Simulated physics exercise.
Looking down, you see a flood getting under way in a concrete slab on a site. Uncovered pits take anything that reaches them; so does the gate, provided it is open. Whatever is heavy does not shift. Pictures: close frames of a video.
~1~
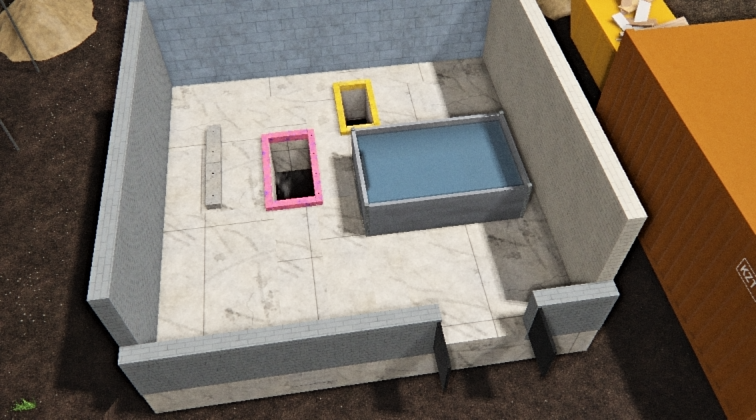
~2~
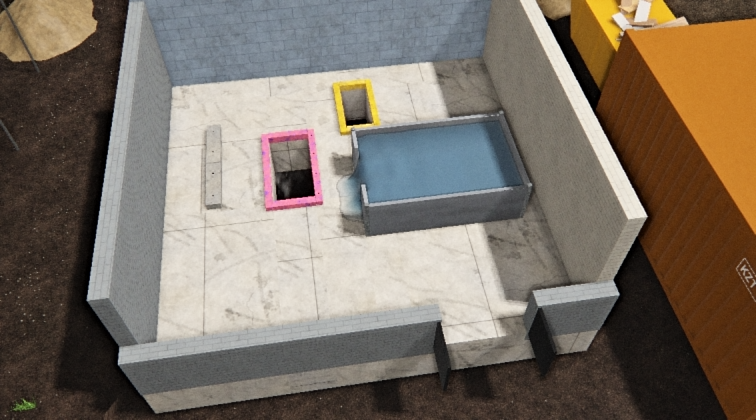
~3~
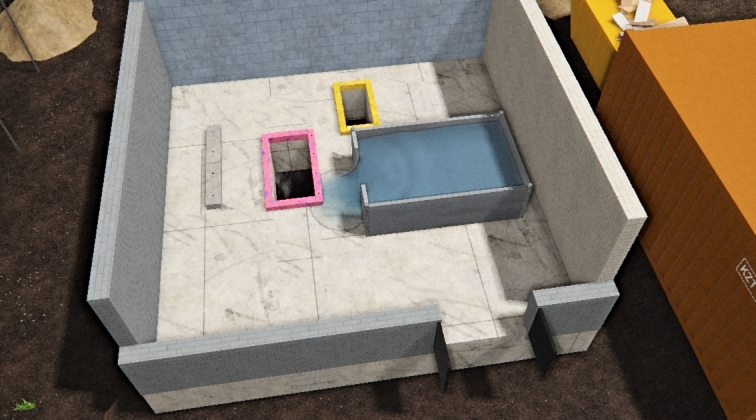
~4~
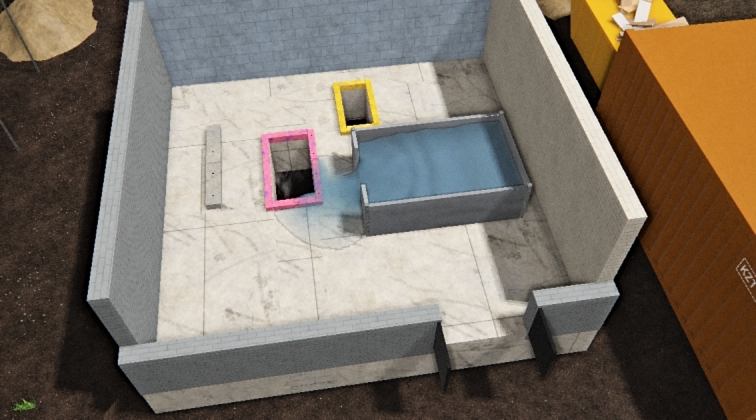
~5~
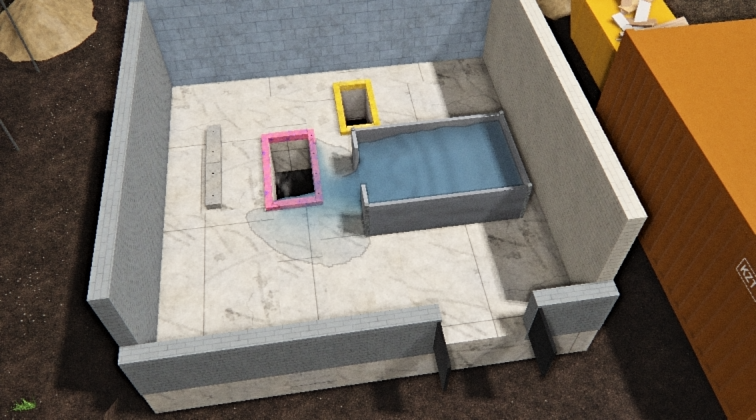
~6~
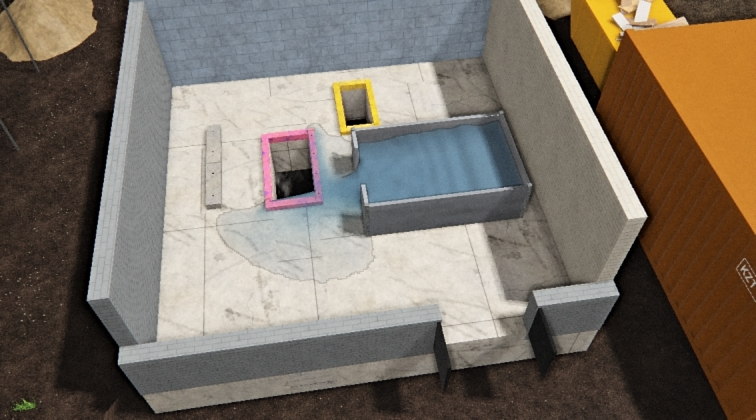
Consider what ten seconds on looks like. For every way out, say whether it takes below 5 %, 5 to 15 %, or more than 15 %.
It ends like this: The gate takes below 5 %; the pink pit takes more than 15 %; the yellow pit takes below 5 %.
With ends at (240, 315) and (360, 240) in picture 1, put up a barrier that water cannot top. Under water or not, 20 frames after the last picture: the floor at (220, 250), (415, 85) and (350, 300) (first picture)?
Listed order - wet, dry, wet.
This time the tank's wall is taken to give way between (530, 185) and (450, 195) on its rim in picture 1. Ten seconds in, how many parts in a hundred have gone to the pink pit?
Share recorded - pink: 0 %.
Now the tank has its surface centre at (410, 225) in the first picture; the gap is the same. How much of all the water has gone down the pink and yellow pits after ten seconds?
Estimated shares - pink: Some 0 in a hundred; yellow: Some 2 in a hundred.
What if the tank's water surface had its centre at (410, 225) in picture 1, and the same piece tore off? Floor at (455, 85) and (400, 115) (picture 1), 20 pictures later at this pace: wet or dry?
In the order given, untouched and untouched.
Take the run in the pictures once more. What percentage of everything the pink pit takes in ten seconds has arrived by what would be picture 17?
Close to 55 %.
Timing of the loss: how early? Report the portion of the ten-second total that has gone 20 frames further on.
Somewhere around 70 per cent, I'd say.
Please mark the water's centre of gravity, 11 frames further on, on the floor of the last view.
My guess is about (378, 203).
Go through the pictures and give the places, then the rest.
Still water in the tank at (438, 160), in the first frame.
The front is at (353, 218), out from the gap at (362, 188), in the second frame.
The front is at (315, 207), out from the gap at (362, 188), in the third frame.
Water pours out at (362, 189) and has run to (282, 217), in the fourth frame.
Water pours out at (362, 188) and has run to (256, 226), in the fifth frame.
Water pours out at (362, 187) and has run to (226, 236), in the sixth frame.
A moment on, water covers 25 % of the floor; the gate 0 %, the pink pit 7 %, the yellow pit 0 %.
Next, water covers 30 % of the floor; the gate 0 %, the pink pit 13 %, the yellow pit 0 %.
Then, water covers 40 % of the floor; the gate 0 %, the pink pit 18 %, the yellow pit 0 %.
Later, water covers 70 % of the floor; the gate 0 %, the pink pit 22 %, the yellow pit 0 %.
In the end, water covers 90 % of the floor; the gate 2 %, the pink pit 24 %, the yellow pit 0 %.
